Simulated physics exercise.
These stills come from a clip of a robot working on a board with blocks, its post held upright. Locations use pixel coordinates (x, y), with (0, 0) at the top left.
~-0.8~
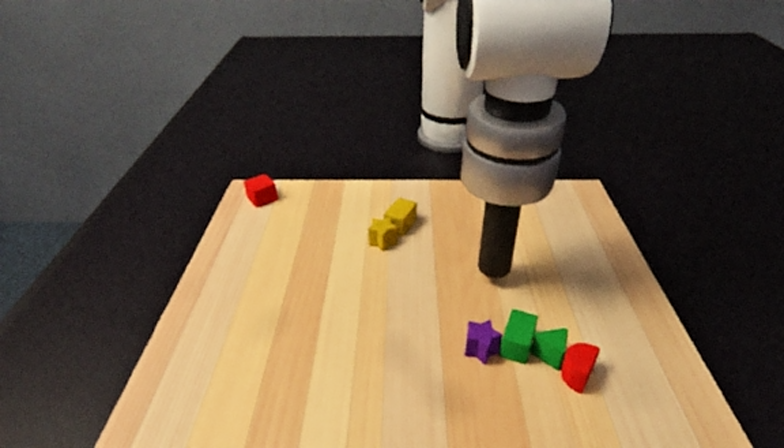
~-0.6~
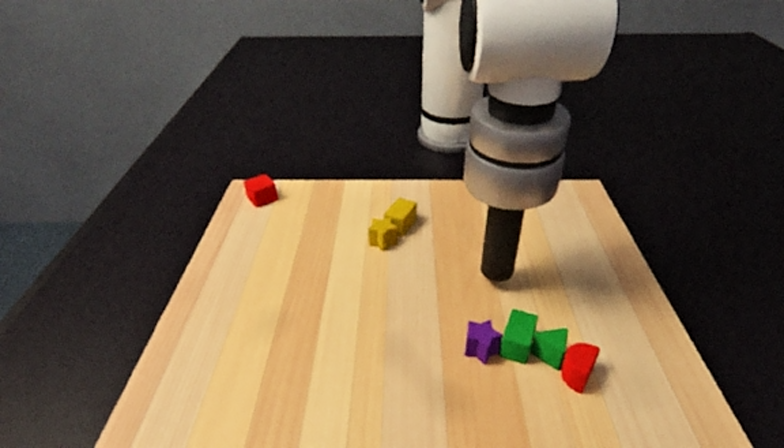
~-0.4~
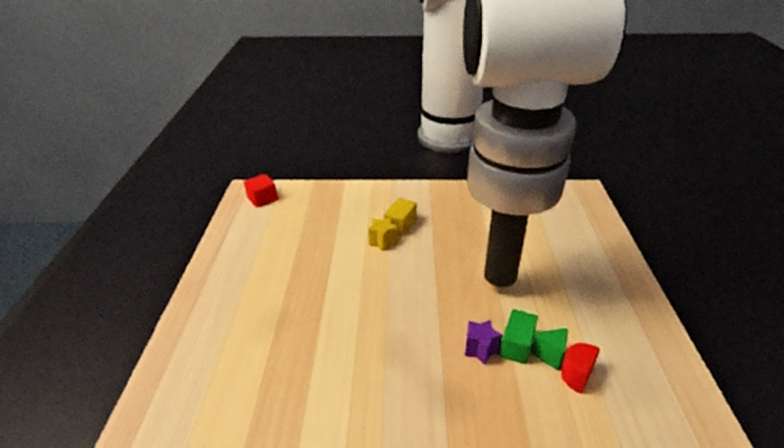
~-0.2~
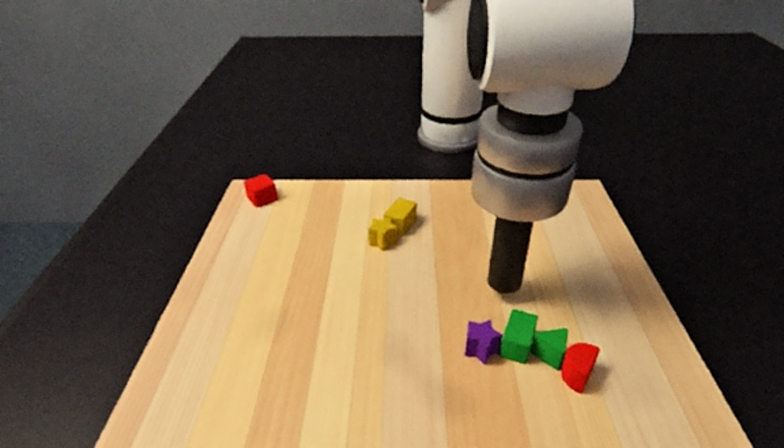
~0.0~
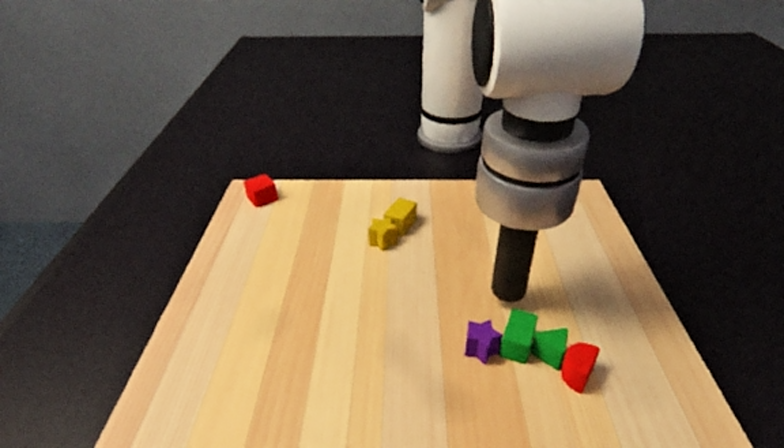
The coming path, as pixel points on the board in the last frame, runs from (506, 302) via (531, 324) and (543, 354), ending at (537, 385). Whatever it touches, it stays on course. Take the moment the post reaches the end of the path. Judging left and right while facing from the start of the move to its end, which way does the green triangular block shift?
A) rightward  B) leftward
I'll go with A - rightward.
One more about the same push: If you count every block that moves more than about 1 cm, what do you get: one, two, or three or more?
My best guess is that a pair of blocks move over 1 cm.
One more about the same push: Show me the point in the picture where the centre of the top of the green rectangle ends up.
The point I'd pick in the picture is (496, 373).
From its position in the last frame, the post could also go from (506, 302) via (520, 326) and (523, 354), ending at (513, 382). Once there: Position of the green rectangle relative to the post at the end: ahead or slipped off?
Ahead.
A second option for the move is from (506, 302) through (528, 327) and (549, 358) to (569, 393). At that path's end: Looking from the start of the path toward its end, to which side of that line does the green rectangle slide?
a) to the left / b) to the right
Option b.
On the path given first. One third of the way, post at (534, 314); green rectangle at (521, 332), turned 15° clockwise.
Two thirds of the way, post at (546, 344); green rectangle at (515, 353), turned 45° clockwise; green triangular block at (560, 362), turned 15° anticlockwise; red half-round block at (588, 357).
At the end, post at (540, 375); purple star-shaped block unmoved; green rectangle at (496, 373), turned 85° clockwise; green triangular block at (565, 392), turned 30° anticlockwise; red half-round block at (588, 357).
